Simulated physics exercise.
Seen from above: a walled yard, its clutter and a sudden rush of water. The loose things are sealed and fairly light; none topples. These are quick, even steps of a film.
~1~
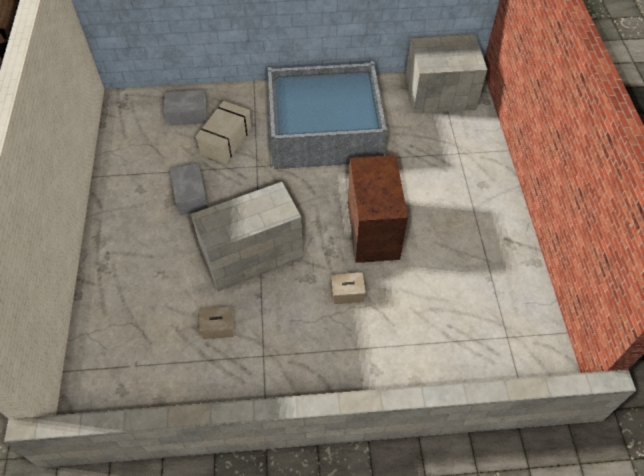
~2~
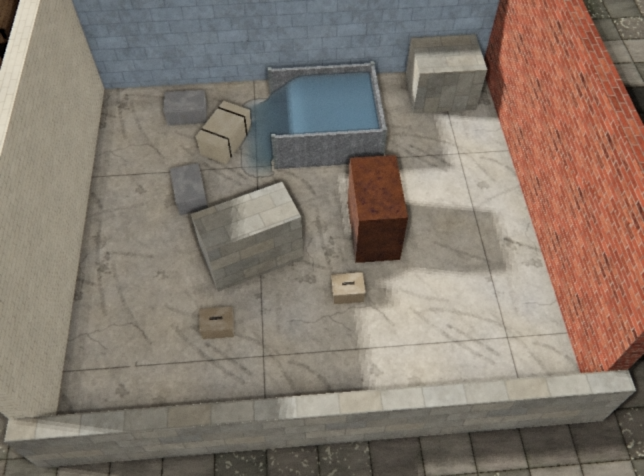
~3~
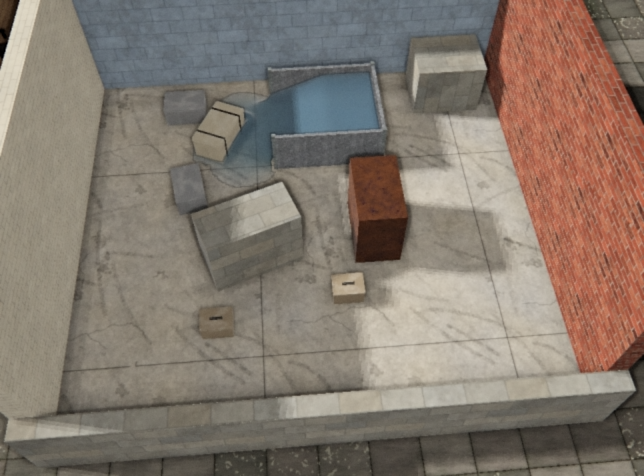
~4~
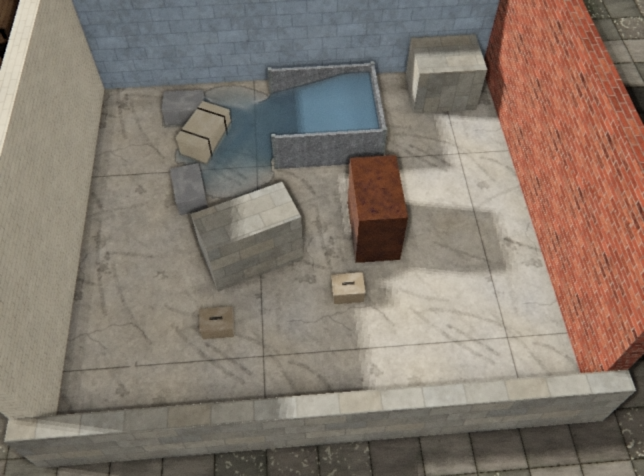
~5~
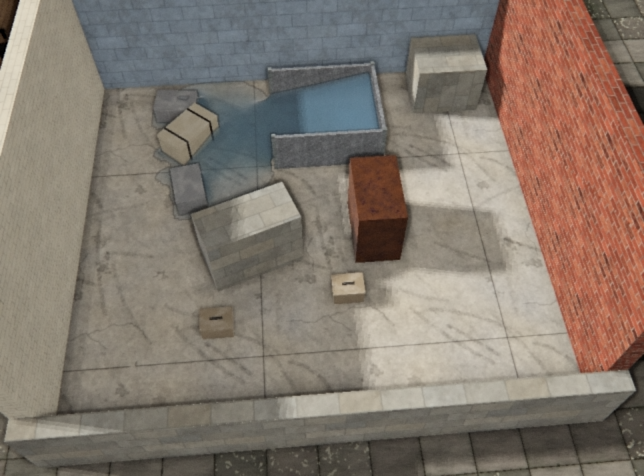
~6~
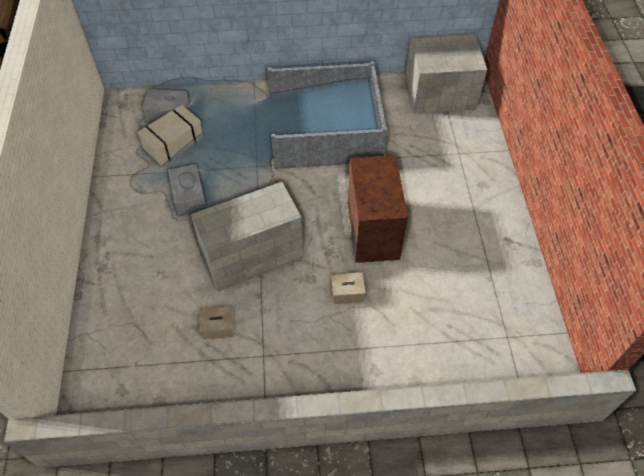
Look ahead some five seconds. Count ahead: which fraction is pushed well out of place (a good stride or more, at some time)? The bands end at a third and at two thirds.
That comes to at least two thirds.
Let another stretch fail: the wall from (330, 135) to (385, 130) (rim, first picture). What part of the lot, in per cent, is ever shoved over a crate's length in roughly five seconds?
Near 20 in a hundred.
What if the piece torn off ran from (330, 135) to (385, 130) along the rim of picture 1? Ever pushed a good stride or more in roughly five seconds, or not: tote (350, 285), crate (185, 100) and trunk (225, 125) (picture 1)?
In turn: Shifted that much, no, no.
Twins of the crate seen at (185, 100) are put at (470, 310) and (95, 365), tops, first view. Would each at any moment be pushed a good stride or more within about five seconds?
As listed: No, that far or more.
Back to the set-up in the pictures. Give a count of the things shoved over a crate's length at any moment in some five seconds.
It comes to 4.
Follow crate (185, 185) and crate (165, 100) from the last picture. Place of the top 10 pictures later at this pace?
At about (113, 262) and (114, 90).
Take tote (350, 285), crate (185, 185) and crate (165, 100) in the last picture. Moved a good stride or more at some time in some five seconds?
As listed: Not that far, that far or more, swept aside.
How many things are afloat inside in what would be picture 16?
It comes to 2.
A moment on, 2 of 5 are well off their spots; 0 afloat.
Next, 3 of 5 are well off their spots; 2 afloat.
Later, 3 of 5 are well off their spots; 2 afloat.
In the end, 4 of 5 are well off their spots, and 4 have been at some point; 1 afloat.
